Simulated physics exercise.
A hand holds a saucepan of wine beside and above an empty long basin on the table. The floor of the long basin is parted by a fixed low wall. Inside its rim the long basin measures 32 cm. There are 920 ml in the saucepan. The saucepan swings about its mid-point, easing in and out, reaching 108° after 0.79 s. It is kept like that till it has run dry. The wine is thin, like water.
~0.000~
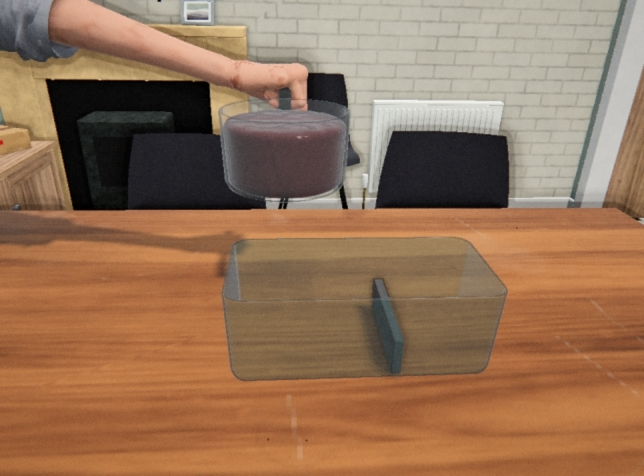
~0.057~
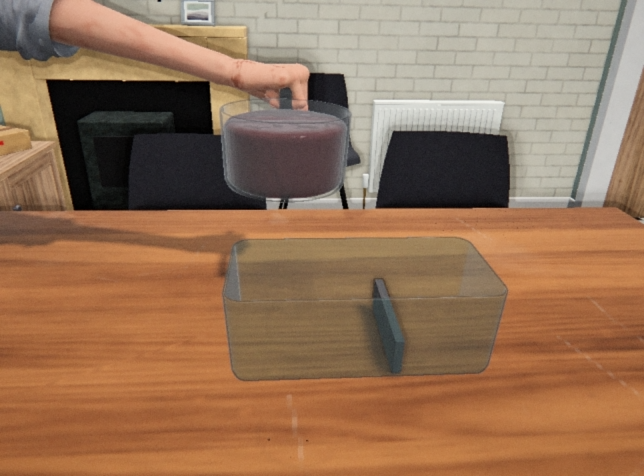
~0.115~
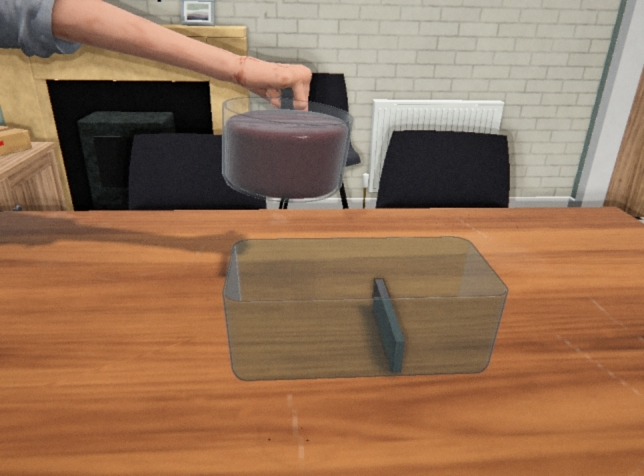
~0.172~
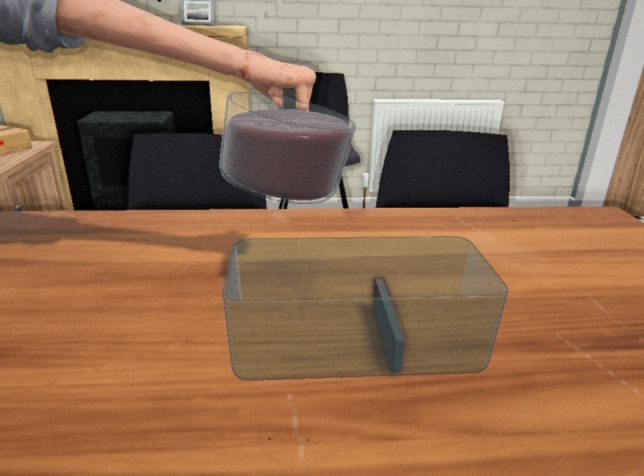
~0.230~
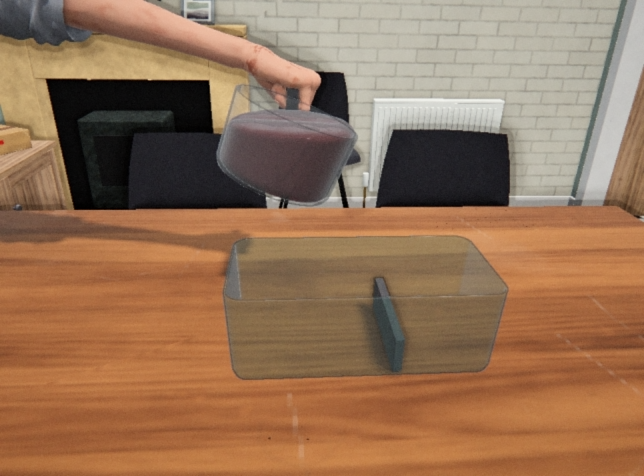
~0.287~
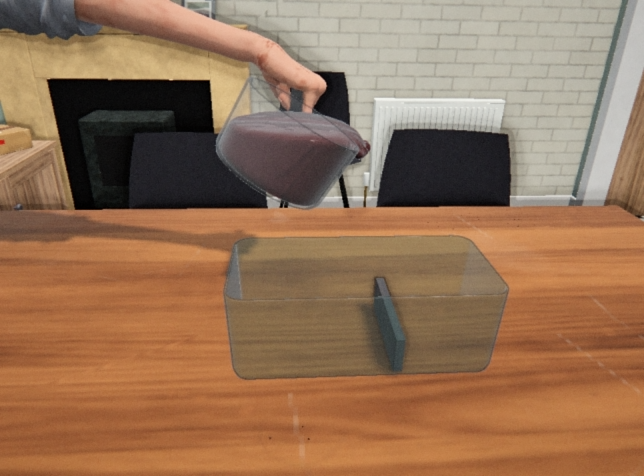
A hand tilts a saucepan of dark wine rightward above a long basin on the table.
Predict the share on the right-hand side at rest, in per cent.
Roughly 50 per cent is past the wall.
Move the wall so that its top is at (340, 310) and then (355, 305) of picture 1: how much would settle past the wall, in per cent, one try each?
First 90, then 85 per cent.
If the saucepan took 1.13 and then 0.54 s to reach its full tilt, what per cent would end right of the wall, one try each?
In turn about 60 and 35 per cent.
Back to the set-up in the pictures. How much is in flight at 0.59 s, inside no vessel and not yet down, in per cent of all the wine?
About 38 per cent.
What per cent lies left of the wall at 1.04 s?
Near 48 in a hundred.
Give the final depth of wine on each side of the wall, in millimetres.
Some 16 mm on the left and 28 mm on the right.
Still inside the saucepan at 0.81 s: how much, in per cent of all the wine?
About 6 per cent.
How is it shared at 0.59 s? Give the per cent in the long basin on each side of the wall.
Near 4 on the left, 24 on the right.
After 0.59 s the tilt is 92° and 33 per cent is still to pour, 4 is left of the wall and 25 right of it.
After 0.81 s the tilt is 108° and 6 per cent is still to pour, 33 is left of the wall and 53 right of it.
After 1.04 s the tilt is 108° and 0 per cent is still to pour, 47 is left of the wall and 50 right of it.
After 1.29 s the tilt is 108° and 0 per cent is still to pour, 49 is left of the wall and 50 right of it.
In the end 49 per cent lies left of the wall, 50 right of it and 1 outside.
